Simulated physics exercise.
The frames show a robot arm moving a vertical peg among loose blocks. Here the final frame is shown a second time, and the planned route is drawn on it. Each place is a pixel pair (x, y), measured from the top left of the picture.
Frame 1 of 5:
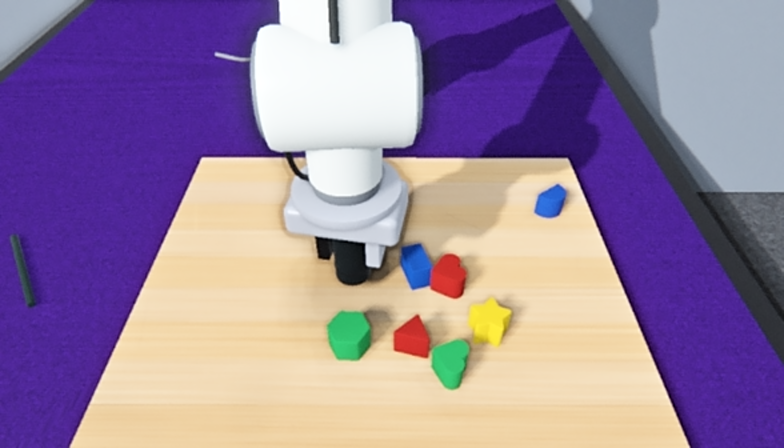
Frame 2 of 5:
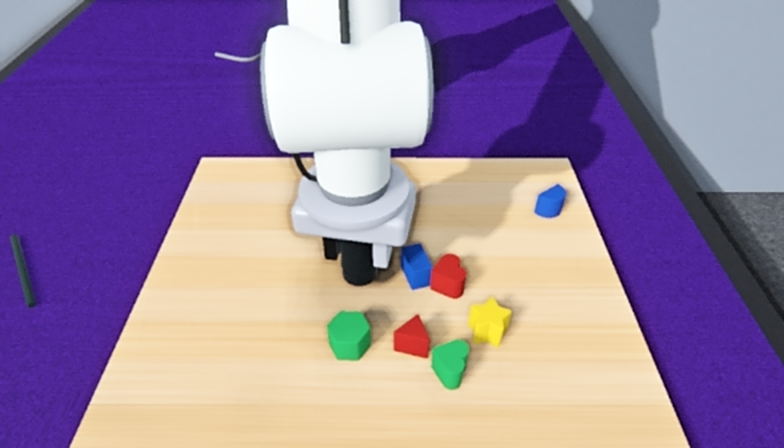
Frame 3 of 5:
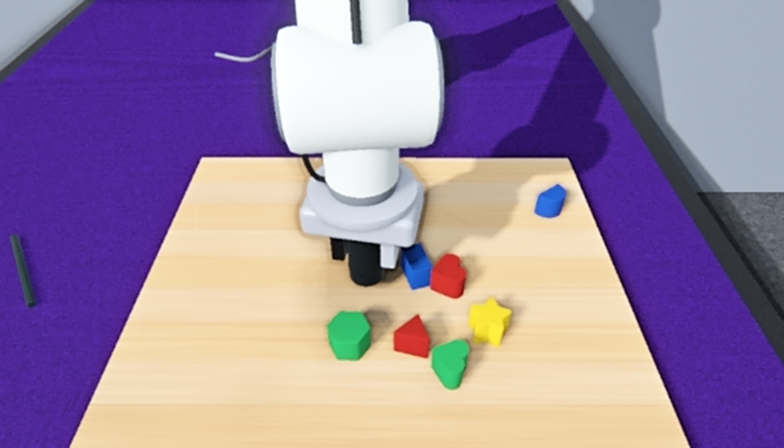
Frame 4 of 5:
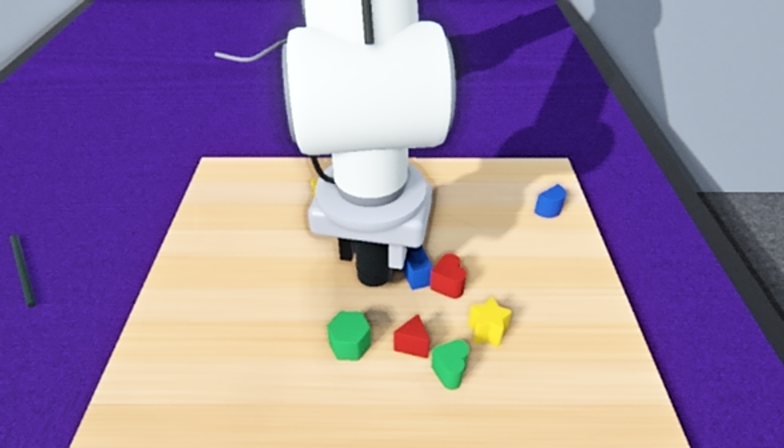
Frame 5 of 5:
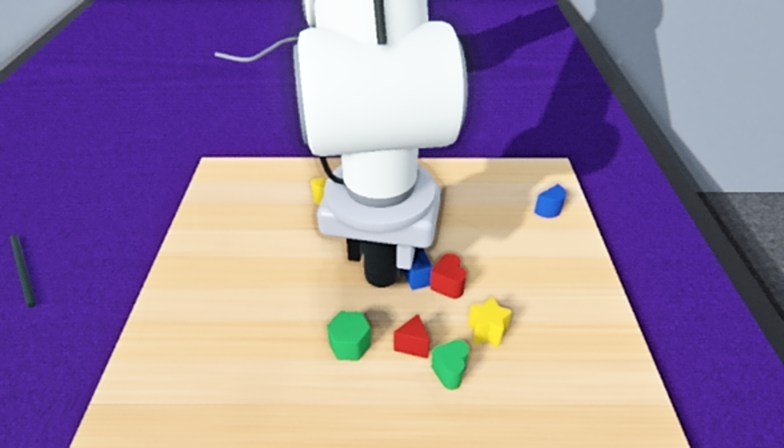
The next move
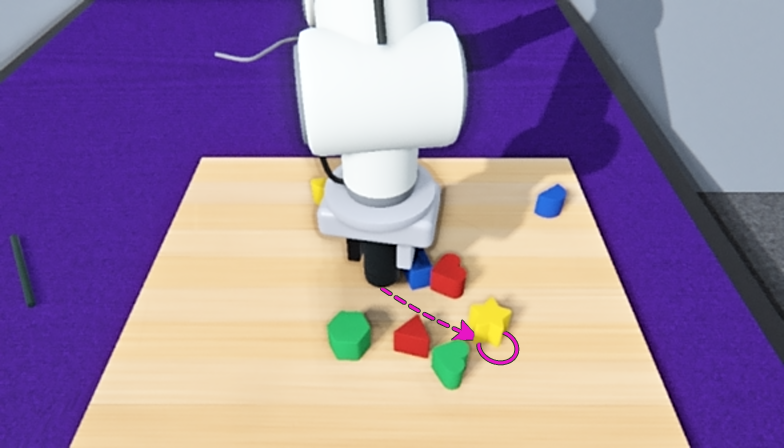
A white robot arm holding a black upright peg slides slowly and slightly rightward over a pale wooden board on purple cloth, seen from above and in front by a still camera. Blue and red blocks sit just right of the peg, with green, red and yellow ones nearer and another blue one at far right. The peg closes in on the nearby blue block as a yellow piece emerges behind the arm, while the blocks stay essentially still.
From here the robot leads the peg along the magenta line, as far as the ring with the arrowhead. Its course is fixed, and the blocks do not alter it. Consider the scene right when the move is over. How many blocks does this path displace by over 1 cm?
One block moves more than 1 cm.
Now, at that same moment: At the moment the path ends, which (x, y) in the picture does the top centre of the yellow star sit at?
Expect it around (533, 319).
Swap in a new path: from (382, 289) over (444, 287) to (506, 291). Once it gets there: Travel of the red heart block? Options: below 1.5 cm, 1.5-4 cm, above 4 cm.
It goes a long way, over 4 cm.
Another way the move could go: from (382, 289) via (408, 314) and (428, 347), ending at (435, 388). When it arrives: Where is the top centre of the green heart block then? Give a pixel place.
My prediction: (472, 384).
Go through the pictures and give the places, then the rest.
The first frame shows peg tip at (353, 274); block tops, blue rectangular block at (417, 257); yellow star at (491, 313).
The second frame shows peg at (360, 274); blocks unchanged.
The third frame shows peg at (367, 275); blocks unchanged.
The fourth frame shows peg at (374, 275); blocks unchanged.
The fifth frame shows peg at (382, 276); blue rectangular block at (417, 257); yellow star at (491, 313).
Path on the board, from (382, 289) over (435, 319) to (498, 346).
On the path given first. One third of the way, peg at (417, 297); nothing pushed yet.
Two thirds of the way, peg at (457, 317); yellow star at (495, 314).
At the end, peg at (501, 334); blue rectangular block in place; yellow star at (533, 319).
